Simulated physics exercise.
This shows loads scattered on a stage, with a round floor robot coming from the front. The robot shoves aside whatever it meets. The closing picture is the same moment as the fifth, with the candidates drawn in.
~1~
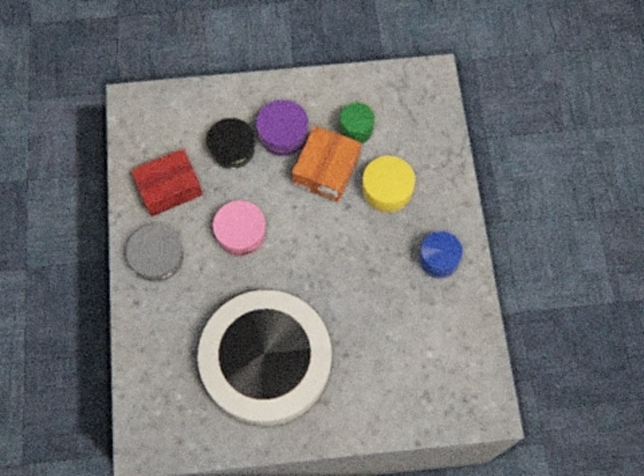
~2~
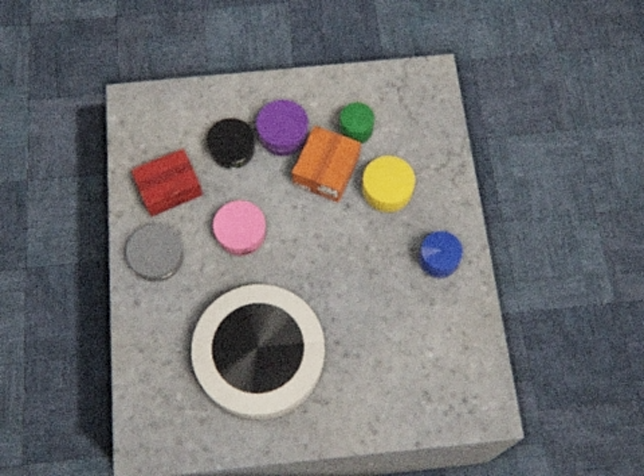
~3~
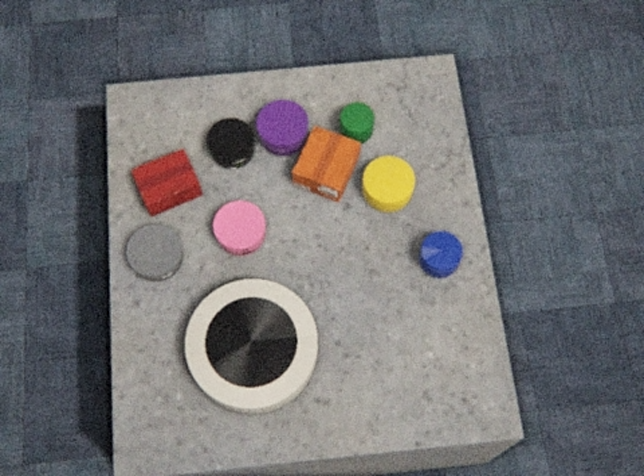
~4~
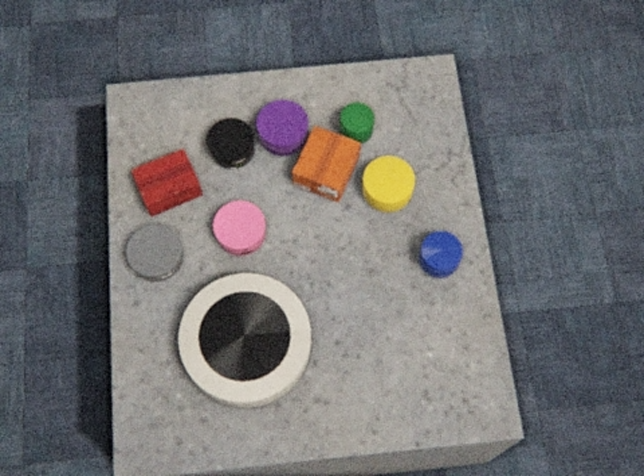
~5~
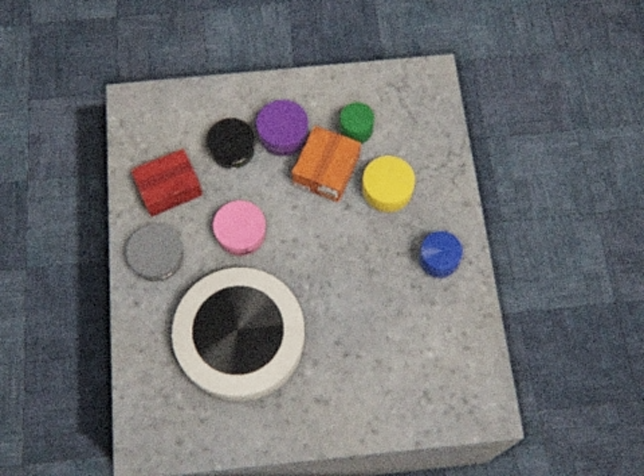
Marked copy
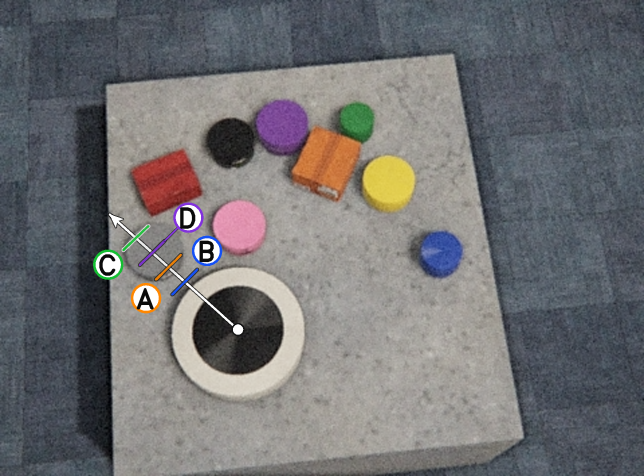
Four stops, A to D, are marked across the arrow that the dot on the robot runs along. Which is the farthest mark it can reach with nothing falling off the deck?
At A, and not beyond.
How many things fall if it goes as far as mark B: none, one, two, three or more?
The count is none.
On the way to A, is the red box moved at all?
No.
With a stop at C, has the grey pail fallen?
Yes.
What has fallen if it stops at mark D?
The grey pail.
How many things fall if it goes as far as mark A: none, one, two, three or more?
The count is none.
On the copy, A at (169, 267); B at (185, 282); C at (136, 238); D at (152, 253); the arrow from (238, 330) to (109, 215); the white dot at (238, 330).
On A. First, robot (212, 310); grey pail (153, 251); blue canister (440, 255).
Then, robot (187, 287); grey pail (127, 230); pink pail (240, 220).
Finally, robot (172, 273); grey pail (112, 217); pink pail (241, 218); nothing has fallen.
By contrast, B is safe but short; C drops the grey pail; D drops the grey pail.
